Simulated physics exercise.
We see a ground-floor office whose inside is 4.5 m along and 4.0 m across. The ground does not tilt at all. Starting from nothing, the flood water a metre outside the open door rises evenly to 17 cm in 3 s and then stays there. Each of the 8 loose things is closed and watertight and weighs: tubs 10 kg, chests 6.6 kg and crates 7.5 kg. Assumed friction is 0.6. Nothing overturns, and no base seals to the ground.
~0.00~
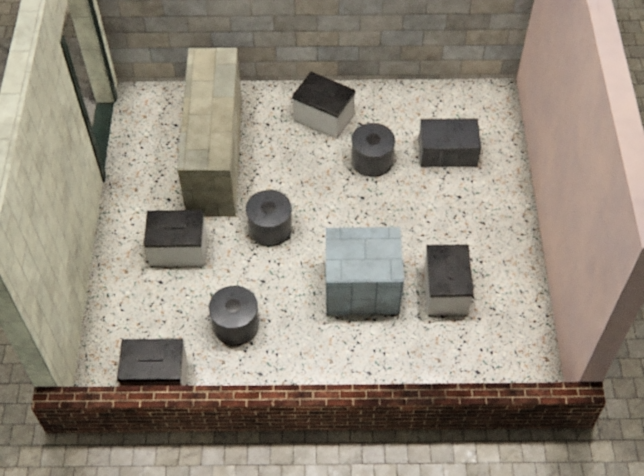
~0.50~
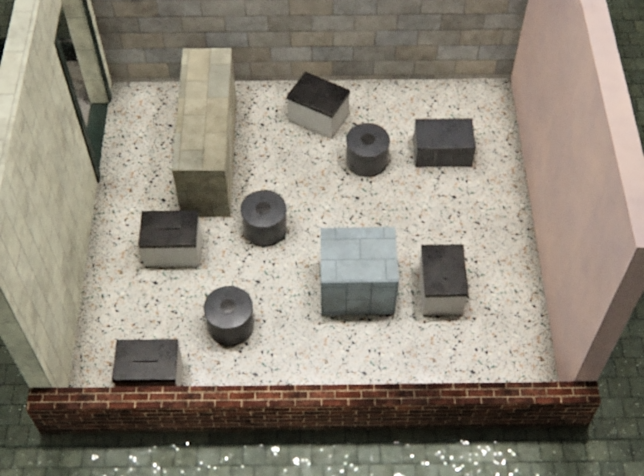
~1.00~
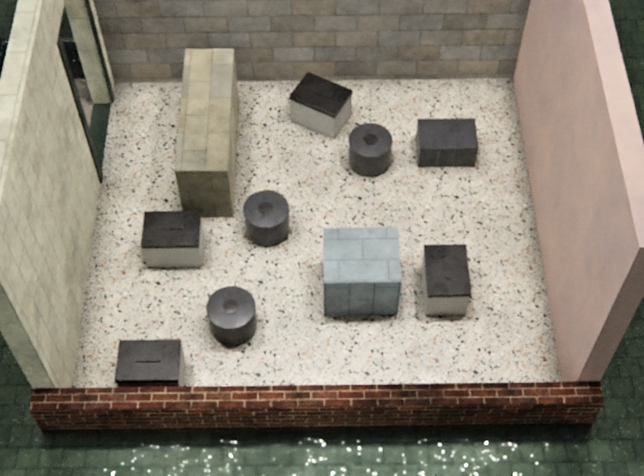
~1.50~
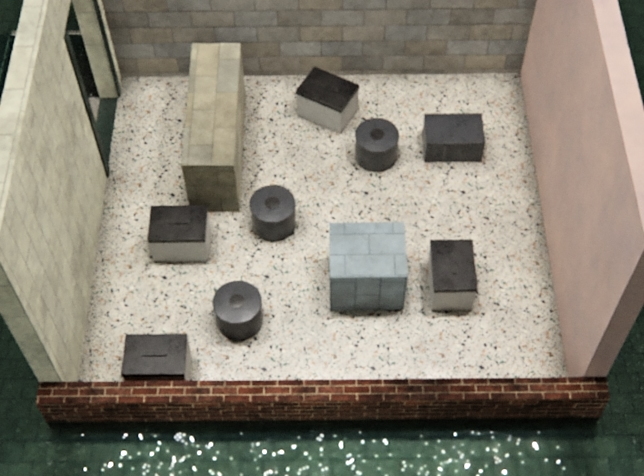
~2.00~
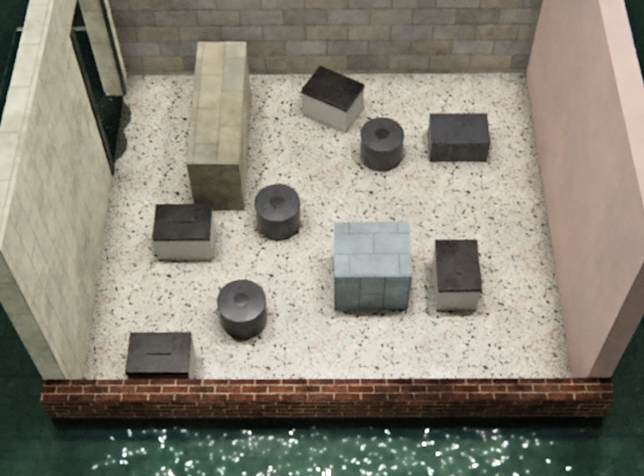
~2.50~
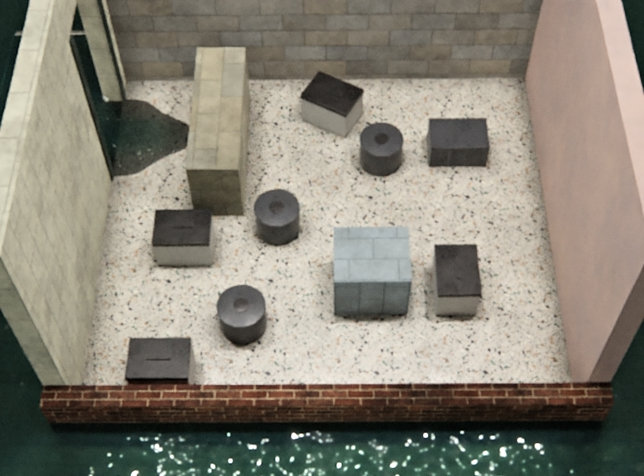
In this clip, dark-topped boxes and round tubs sit still on a speckled floor inside a walled room while green water covers the paving outside, then a dark patch of water spreads in through the opening at left.
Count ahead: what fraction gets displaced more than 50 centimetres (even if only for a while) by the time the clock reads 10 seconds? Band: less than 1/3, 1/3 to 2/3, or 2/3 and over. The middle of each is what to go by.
Band: Less than 1/3.
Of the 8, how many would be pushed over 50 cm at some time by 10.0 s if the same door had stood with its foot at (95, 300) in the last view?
Then it comes to 3.
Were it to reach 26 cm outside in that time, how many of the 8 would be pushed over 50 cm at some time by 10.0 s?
Then 3 of them.
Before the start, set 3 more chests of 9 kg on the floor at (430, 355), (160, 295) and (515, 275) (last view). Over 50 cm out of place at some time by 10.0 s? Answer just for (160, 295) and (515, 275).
The first: Farther. The second: Not as far.
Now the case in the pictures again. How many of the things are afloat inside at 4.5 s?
Tally: 0 of them.
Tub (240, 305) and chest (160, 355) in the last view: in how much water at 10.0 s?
Depths: Near 6 cm, then near 3 cm.
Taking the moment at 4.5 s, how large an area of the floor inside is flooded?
I'd estimate close to 3.5 m2.
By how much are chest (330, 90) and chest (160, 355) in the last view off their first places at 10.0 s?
0 cm, 350 cm.
After 3.5 s 0 of 8 are over 50 cm from their spots; 0 afloat.
After 4.5 s 0 of 8 are over 50 cm from their spots; 0 afloat.
After 7.0 s 1 of 8 are over 50 cm from their spots; 2 afloat.
After 10.0 s 2 of 8 are over 50 cm from their spots, and 2 have been at some point; 2 afloat.
